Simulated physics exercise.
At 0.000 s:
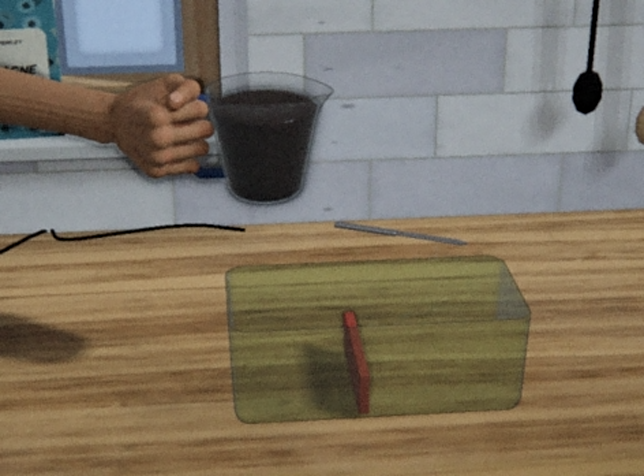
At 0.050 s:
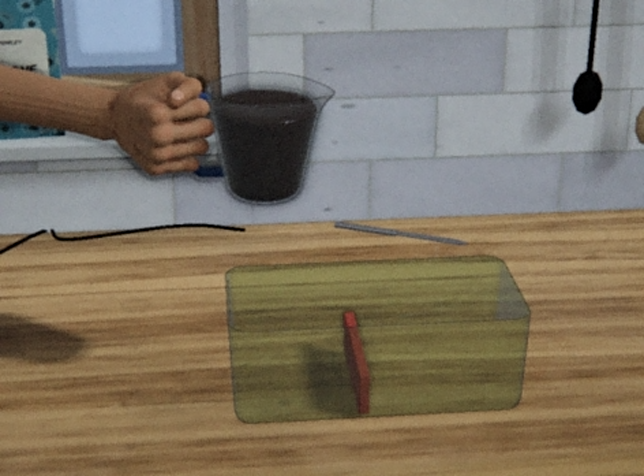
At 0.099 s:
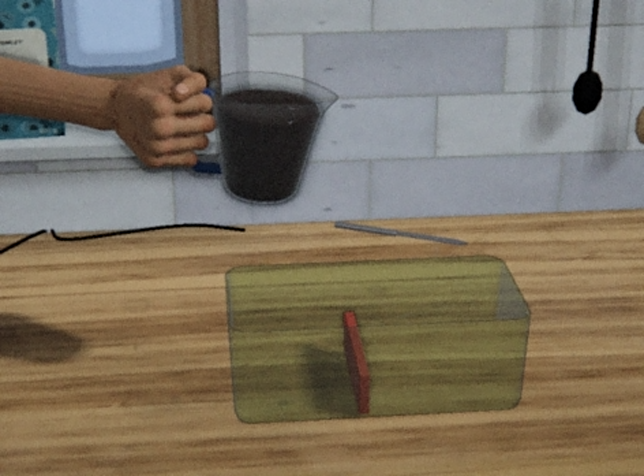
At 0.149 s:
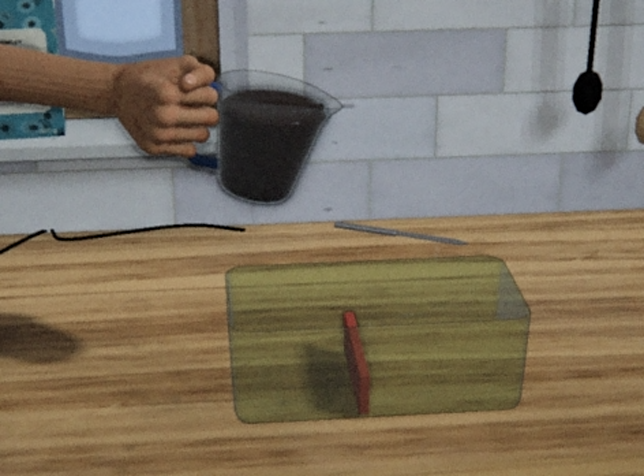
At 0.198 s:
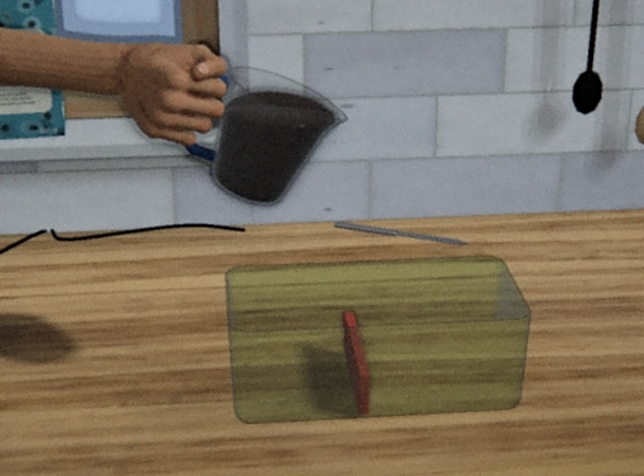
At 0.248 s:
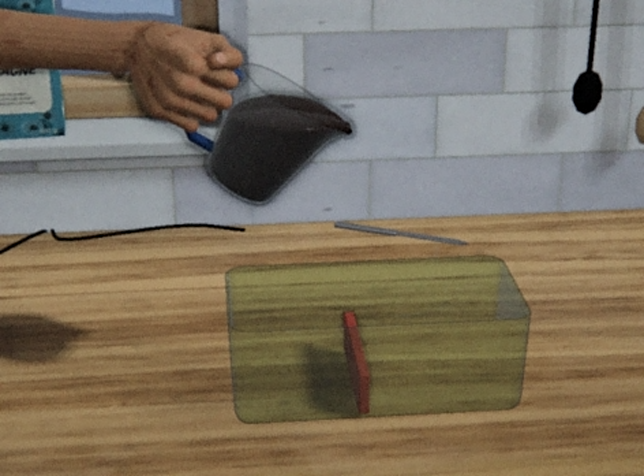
In this clip, a hand holds a measuring jug of dark liquid above a wooden work surface with an empty, see-through yellowish oblong basin, then gradually tilts the jug to the right until the liquid reaches its pouring edge.
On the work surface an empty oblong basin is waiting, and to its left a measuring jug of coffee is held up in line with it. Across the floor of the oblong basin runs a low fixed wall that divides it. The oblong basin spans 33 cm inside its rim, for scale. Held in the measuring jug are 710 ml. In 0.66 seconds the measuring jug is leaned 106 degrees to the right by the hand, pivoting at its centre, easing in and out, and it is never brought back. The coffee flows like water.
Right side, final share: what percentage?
93 per cent.
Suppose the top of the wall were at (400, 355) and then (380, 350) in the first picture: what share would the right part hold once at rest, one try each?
30 in a hundred, followed by 70 in a hundred.
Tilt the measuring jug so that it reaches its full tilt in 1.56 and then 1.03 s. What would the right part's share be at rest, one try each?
The first try gives around 95 percent, the second around 95 percent.
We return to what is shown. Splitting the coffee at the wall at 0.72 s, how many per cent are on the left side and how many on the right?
Near 2 on the left, 76 on the right.
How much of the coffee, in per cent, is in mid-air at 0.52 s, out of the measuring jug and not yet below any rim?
Estimate: Some 38 % of the total.
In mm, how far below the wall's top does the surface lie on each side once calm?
Left: Roughly 50 mm; right: Roughly 28 mm.
After 0.52 s the tilt is 95° and 44 per cent is still to pour, 0 is left of the wall and 19 right of it.
After 0.72 s the tilt is 106° and 6 per cent is still to pour, 2 is left of the wall and 75 right of it.
After 0.93 s the tilt is 106° and 0 per cent is still to pour, 5 is left of the wall and 92 right of it.
After 1.16 s the tilt is 106° and 0 per cent is still to pour, 5 is left of the wall and 93 right of it.
In the end 5 per cent lies left of the wall, 93 right of it and 2 outside.
